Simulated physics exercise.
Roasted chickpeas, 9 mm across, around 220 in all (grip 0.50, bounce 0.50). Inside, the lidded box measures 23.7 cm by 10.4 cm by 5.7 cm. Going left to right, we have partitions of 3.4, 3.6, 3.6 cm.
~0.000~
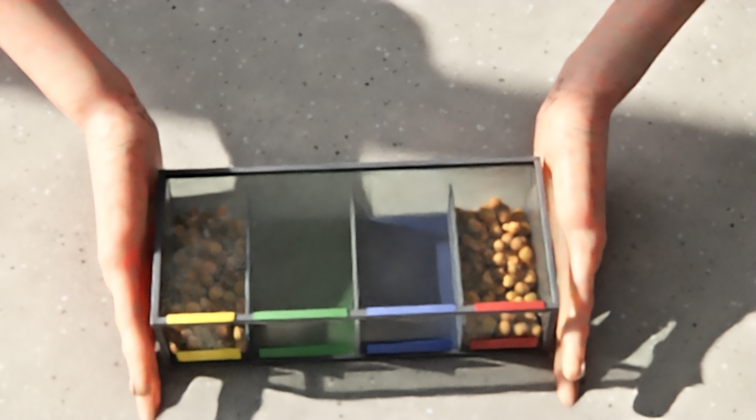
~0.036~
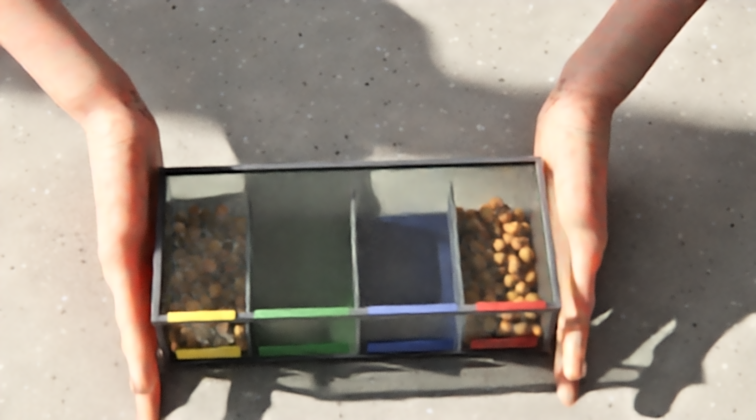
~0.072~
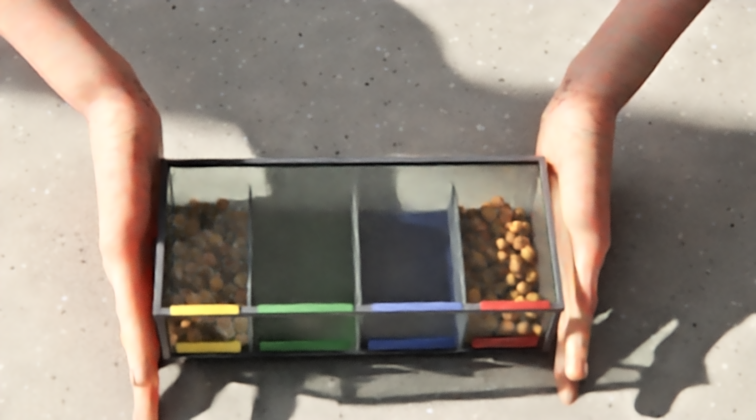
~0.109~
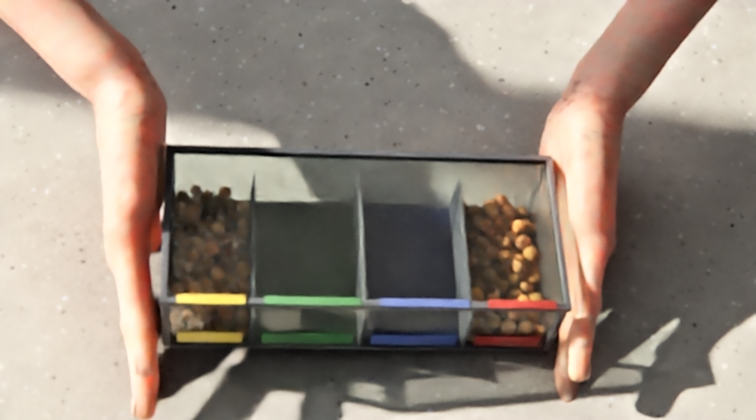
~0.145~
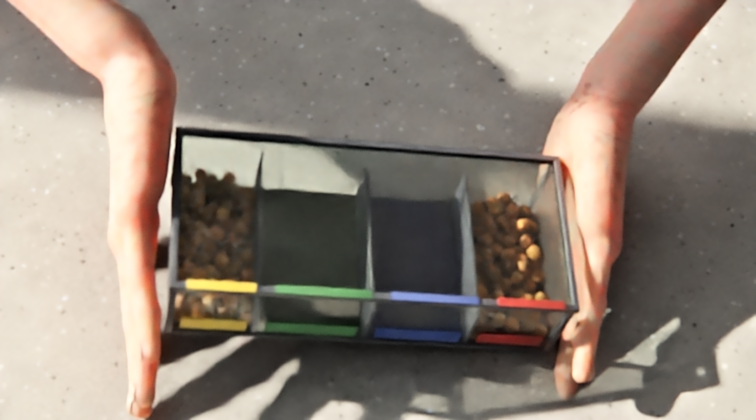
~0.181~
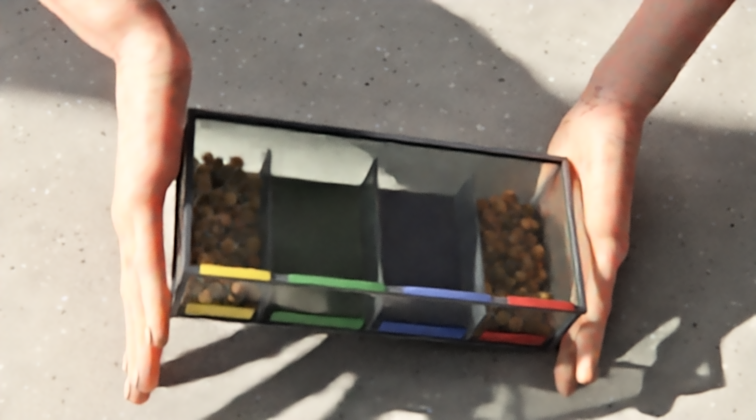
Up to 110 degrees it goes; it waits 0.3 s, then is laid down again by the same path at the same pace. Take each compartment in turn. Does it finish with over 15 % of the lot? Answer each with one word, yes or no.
Red: Yes. Blue: No. Green: No. Yellow: No.
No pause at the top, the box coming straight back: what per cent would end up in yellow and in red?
Result - yellow: 5 %, red: 85 %.
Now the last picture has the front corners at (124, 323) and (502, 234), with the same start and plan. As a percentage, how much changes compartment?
About 50 per cent.
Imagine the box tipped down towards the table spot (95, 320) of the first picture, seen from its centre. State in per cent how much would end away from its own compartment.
Roughly 50 % of the pieces.
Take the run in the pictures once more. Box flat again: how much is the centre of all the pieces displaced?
It shifts some 9.5 cm.
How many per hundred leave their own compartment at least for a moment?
50 per cent, give or take.
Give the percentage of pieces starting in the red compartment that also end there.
Roughly 100 per cent.
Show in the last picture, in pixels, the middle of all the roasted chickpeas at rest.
About (506, 277).
After 1.09 s, tilt 110 degrees; red 65 %, blue 15 %, green 15 %, yellow 5 %.
Then, at 1.70 s, tilt 59 degrees; red 95 %, blue 5 %.
After 2.36 s, tilt 0 degrees; red 95 %, blue 5 %.
By 2.8 s all is still; red 95 %, blue 5 %, green 0 %, yellow 0 %.
